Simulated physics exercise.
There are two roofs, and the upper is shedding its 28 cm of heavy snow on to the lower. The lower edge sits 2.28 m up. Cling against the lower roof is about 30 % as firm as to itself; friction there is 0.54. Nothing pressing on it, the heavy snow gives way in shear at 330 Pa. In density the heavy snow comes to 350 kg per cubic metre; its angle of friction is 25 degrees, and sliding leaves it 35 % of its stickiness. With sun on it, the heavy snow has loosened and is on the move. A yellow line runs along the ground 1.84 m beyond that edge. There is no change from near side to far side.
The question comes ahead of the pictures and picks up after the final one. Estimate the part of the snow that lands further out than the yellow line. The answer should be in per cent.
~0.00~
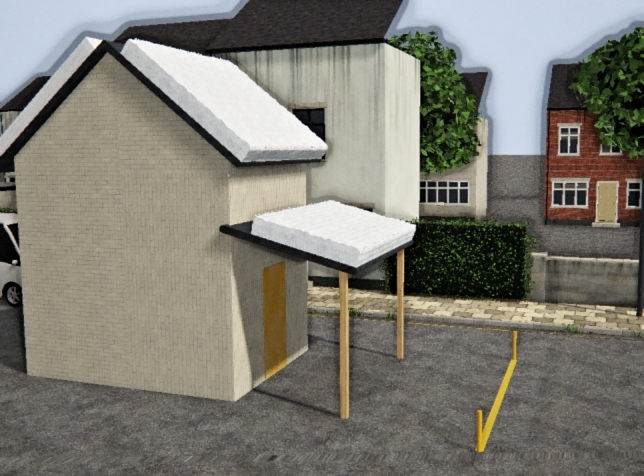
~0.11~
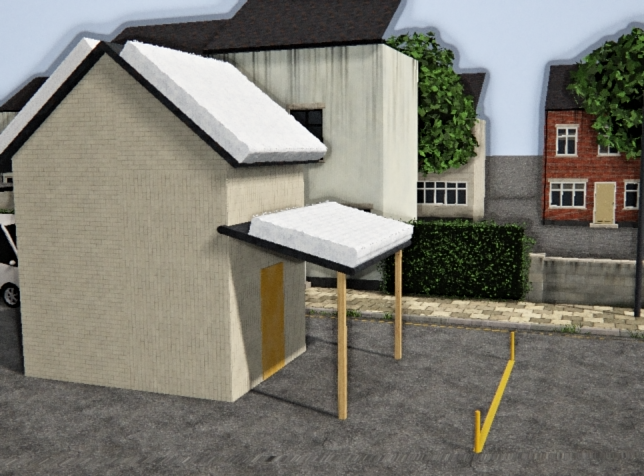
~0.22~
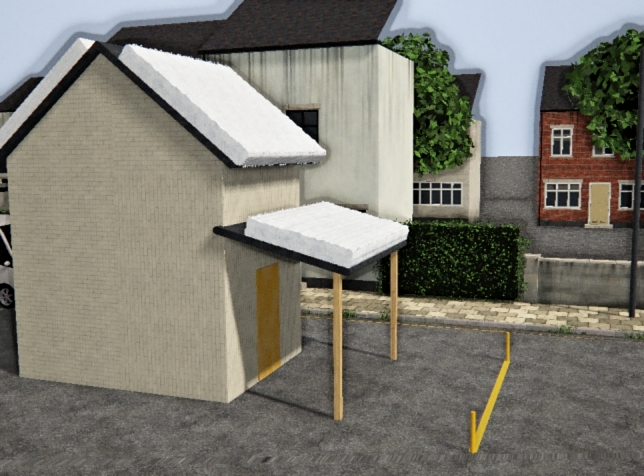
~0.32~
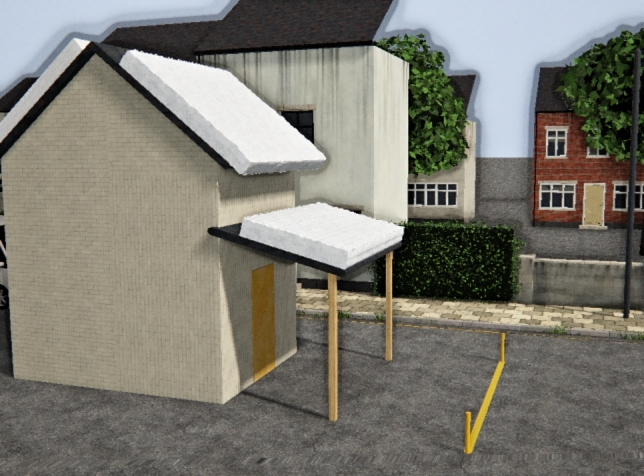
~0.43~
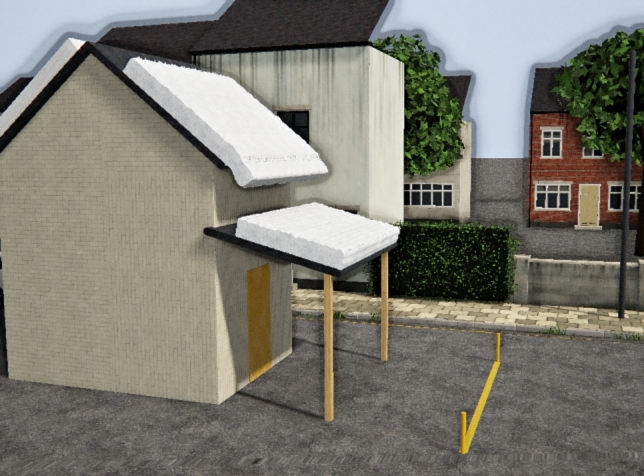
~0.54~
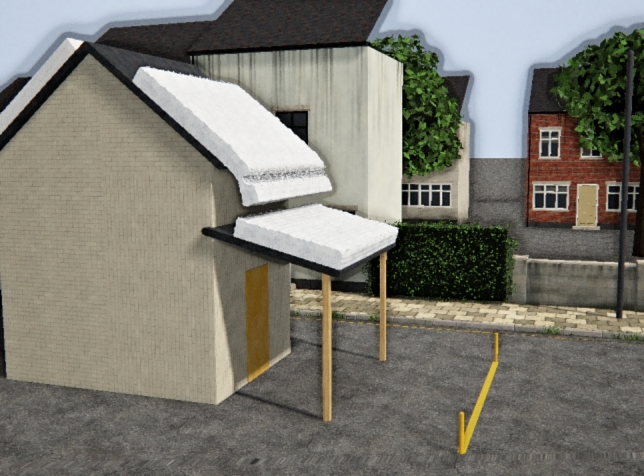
I would say 34 %.
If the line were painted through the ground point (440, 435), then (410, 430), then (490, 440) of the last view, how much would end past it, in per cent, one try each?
In order, some 40, 50 and 25 percent would end past it.
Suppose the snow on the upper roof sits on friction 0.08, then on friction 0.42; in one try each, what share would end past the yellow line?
First some 40 %, after that some 25 %.
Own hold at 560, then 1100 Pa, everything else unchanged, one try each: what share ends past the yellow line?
About 25 % first, about 8 % second.
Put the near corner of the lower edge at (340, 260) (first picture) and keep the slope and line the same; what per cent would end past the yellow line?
It would come to roughly 35 percent.
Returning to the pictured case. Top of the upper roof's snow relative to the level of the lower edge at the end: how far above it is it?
0.7 m, give or take.
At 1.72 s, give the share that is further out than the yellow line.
About 0 %.
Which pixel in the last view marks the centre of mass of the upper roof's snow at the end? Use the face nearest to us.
I'd place it around (454, 379).
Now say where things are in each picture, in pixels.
Foremost bit of the heavy snow at (242, 158), in the first frame.
Foremost bit of the heavy snow at (242, 160), its middle shifted 2.9 cm, 1 % of it past the upper edge, in one piece, in the second frame.
Foremost bit of the heavy snow at (241, 152), its middle shifted 11 cm, 4 % of it past the upper edge, in one piece, in the third frame.
Foremost bit of the heavy snow at (242, 158), its middle shifted 25 cm, 9 % of it past the upper edge, in one piece, in the fourth frame.
Foremost bit of the heavy snow at (247, 168), its middle shifted 44 cm, 17 % of it past the upper edge, cracking, in the fifth frame.
Foremost bit of the heavy snow at (255, 191), its middle shifted 69 cm, 26 % of it past the upper edge, cracking, in the sixth frame.
After 1.08 s, none is below the lower edge and 0 % is past the line.
After 1.72 s, 48 % is below the lower edge and 0 % is past the line.
After 2.36 s, 63 % is below the lower edge and 34 % is past the line.
After 3.00 s, 63 % is below the lower edge and 34 % is past the line.
After 3.10 s, 63 % is below the lower edge and 34 % is past the line.
